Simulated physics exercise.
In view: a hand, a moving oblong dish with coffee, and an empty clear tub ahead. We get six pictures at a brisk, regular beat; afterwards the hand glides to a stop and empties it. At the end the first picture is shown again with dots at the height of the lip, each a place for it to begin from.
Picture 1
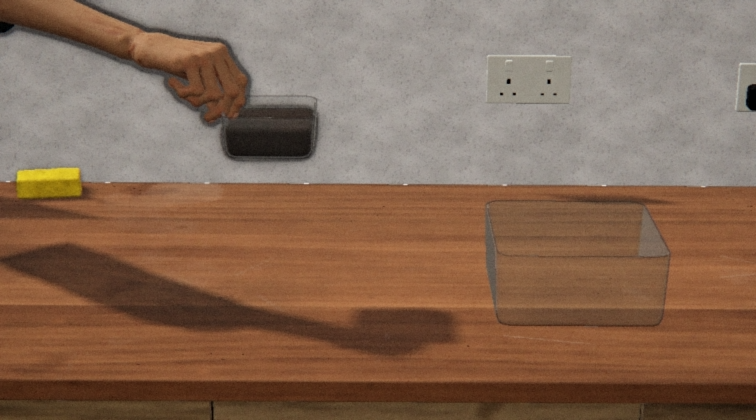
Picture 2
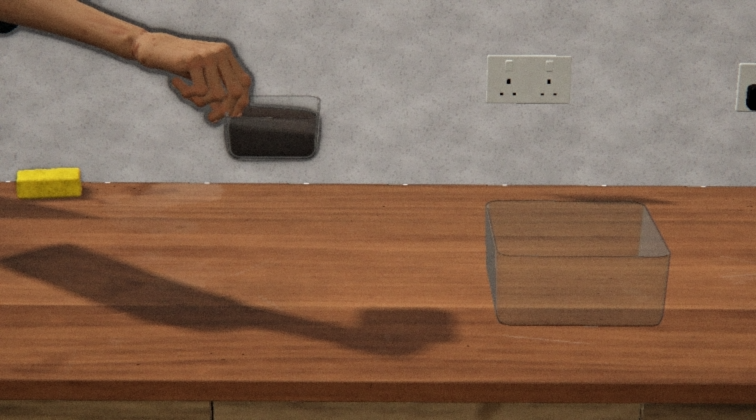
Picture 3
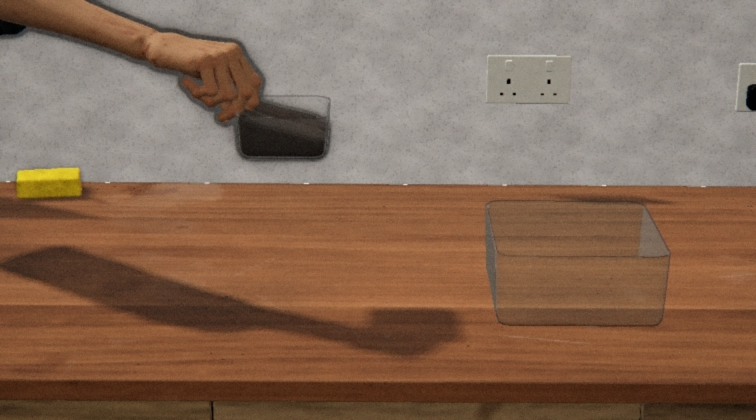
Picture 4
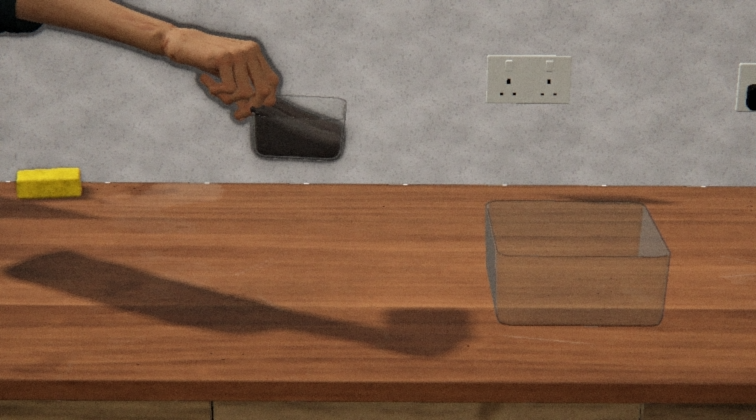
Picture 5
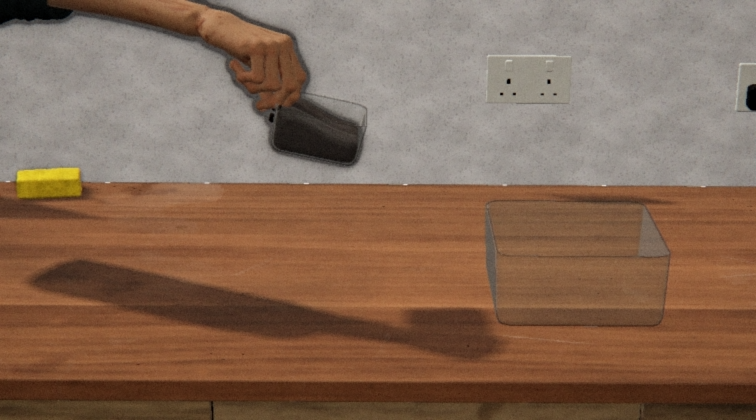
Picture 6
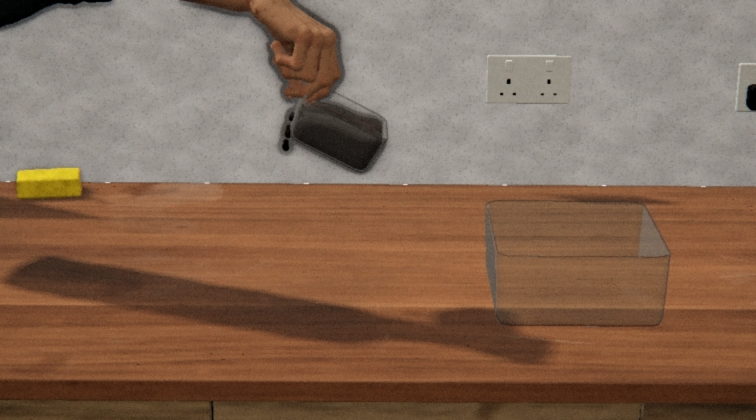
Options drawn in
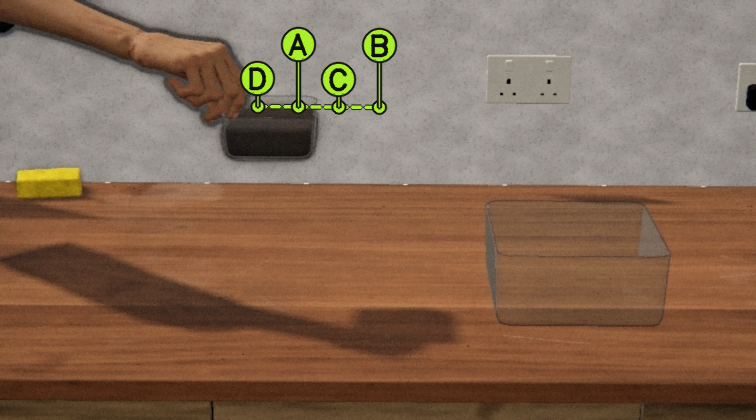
Kitchen worktop, a hand moving a clear dish of coffee right and tilting it rightward, dark drips showing at its left side.
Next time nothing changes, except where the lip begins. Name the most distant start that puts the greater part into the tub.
The answer is place C.
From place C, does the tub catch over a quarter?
Yes, clearly.
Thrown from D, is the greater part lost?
Yes.
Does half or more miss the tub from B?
No.
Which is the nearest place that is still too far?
Place A.
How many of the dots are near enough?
Two of the four.
In lime, A at (298, 106); B at (379, 107); C at (338, 107); D at (257, 106).
For place A, about 17 % lands in the tub, 80 % falls short and 3 % goes beside or beyond.
For place B, about 79 % lands in the tub, 8 % falls short and 13 % goes beside or beyond.
For place C, about 68 % lands in the tub, 25 % falls short and 7 % goes beside or beyond.
For place D, about 0 % lands in the tub, 99 % falls short.
